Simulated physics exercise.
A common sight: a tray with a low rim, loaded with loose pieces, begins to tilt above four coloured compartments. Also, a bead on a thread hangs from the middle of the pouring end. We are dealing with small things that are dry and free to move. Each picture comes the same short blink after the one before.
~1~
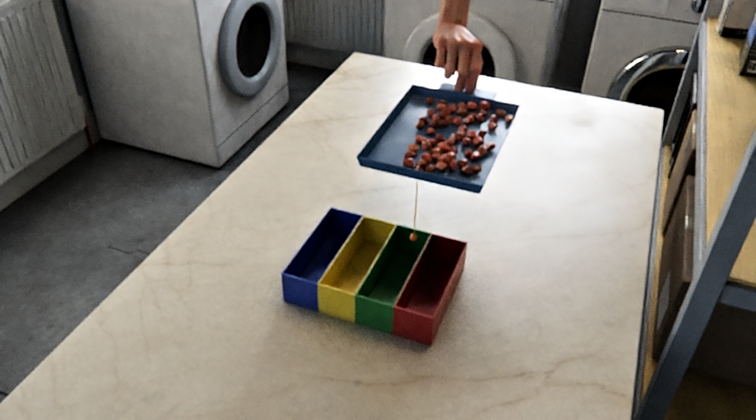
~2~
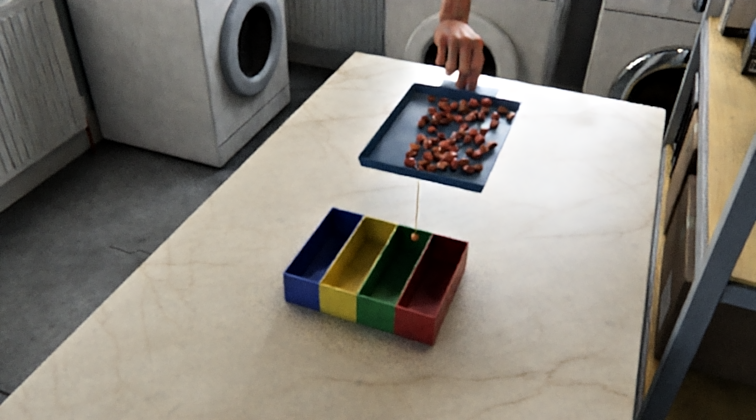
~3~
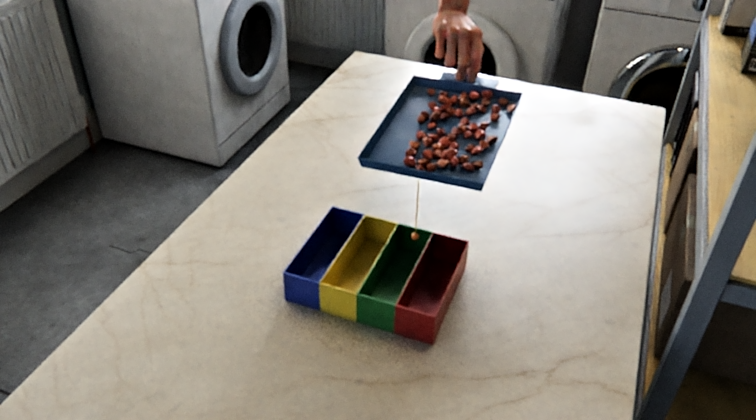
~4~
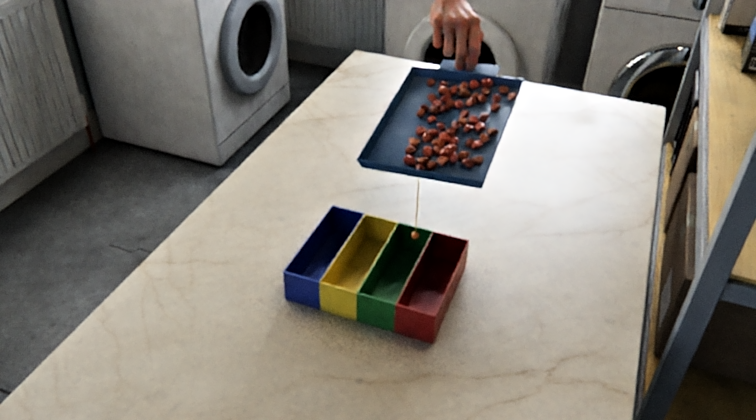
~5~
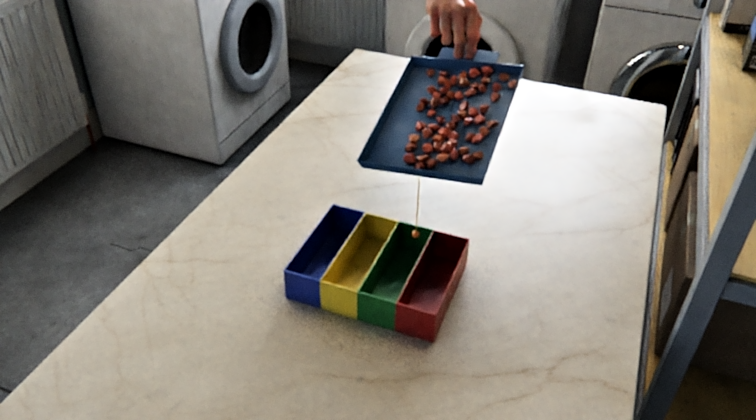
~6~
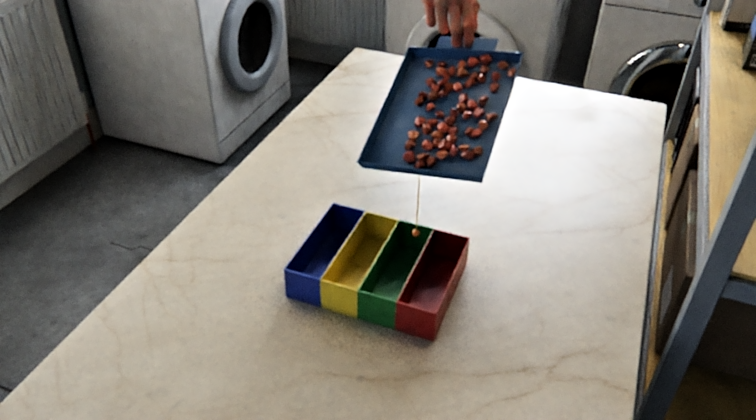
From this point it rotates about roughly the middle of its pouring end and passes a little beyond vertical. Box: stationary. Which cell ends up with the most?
The yellow cell.
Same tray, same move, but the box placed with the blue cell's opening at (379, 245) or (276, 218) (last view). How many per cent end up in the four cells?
Some 60 percent, followed by some 90 percent.
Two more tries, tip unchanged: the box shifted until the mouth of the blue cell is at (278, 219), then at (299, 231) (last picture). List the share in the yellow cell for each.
Trial 1: 0 percent; trial 2: 30 percent.
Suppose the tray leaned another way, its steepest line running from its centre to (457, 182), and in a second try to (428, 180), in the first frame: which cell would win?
The red cell first, that red cell second.
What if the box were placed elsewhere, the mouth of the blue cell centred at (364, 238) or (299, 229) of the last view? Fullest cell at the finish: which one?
The first time it is the blue cell, and the second time it is that green cell.
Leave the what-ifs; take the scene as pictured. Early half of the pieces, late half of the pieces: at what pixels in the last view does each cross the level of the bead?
Close to (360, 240), then close to (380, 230).
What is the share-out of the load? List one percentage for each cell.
Blue cell near 20; yellow cell near 60; green cell near 20; red cell near 0.
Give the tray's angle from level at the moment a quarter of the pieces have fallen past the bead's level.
The angle is around 85°.
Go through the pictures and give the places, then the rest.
In the first frame, corners of the pouring end (360, 156) and (481, 184), level; middle of the load (455, 138), bits of crushed brick; bead on its thread (414, 238); blue cell (300, 290); yellow cell (337, 300); green cell (374, 312); red cell (413, 323).
In the second frame, corners of the pouring end (361, 156) and (482, 183), level; middle of the load (456, 137).
In the third frame, corners of the pouring end (361, 157) and (482, 181), tipped barely, lowest at the left corner; middle of the load (456, 132).
In the fourth frame, corners of the pouring end (360, 158) and (481, 179), tipped a little, lowest at the left corner; middle of the load (456, 126).
In the fifth frame, corners of the pouring end (360, 159) and (481, 177), tipped clearly, lowest at the left corner; middle of the load (456, 120).
In the sixth frame, corners of the pouring end (360, 160) and (480, 175), tipped clearly, lowest at the left corner; middle of the load (462, 107); blue cell (303, 285); yellow cell (339, 296); green cell (377, 307); red cell (416, 319).
Just after the last frame, tray tipped steeply; almost all on the tray; about a tenth falling or outside the box.
A moment on, tray tipped past a quarter turn; roughly a third on the tray; roughly a quarter in the yellow cell; about a tenth in the blue cell; about a tenth in the green cell; about a tenth falling or outside the box.
Further on, tray tipped past a quarter turn; roughly two thirds in the yellow cell; roughly a quarter in the green cell; roughly a quarter in the blue cell.
When it is over, tray tipped past a quarter turn; roughly two thirds in the yellow cell; roughly a quarter in the green cell; roughly a quarter in the blue cell; not one in the red cell.
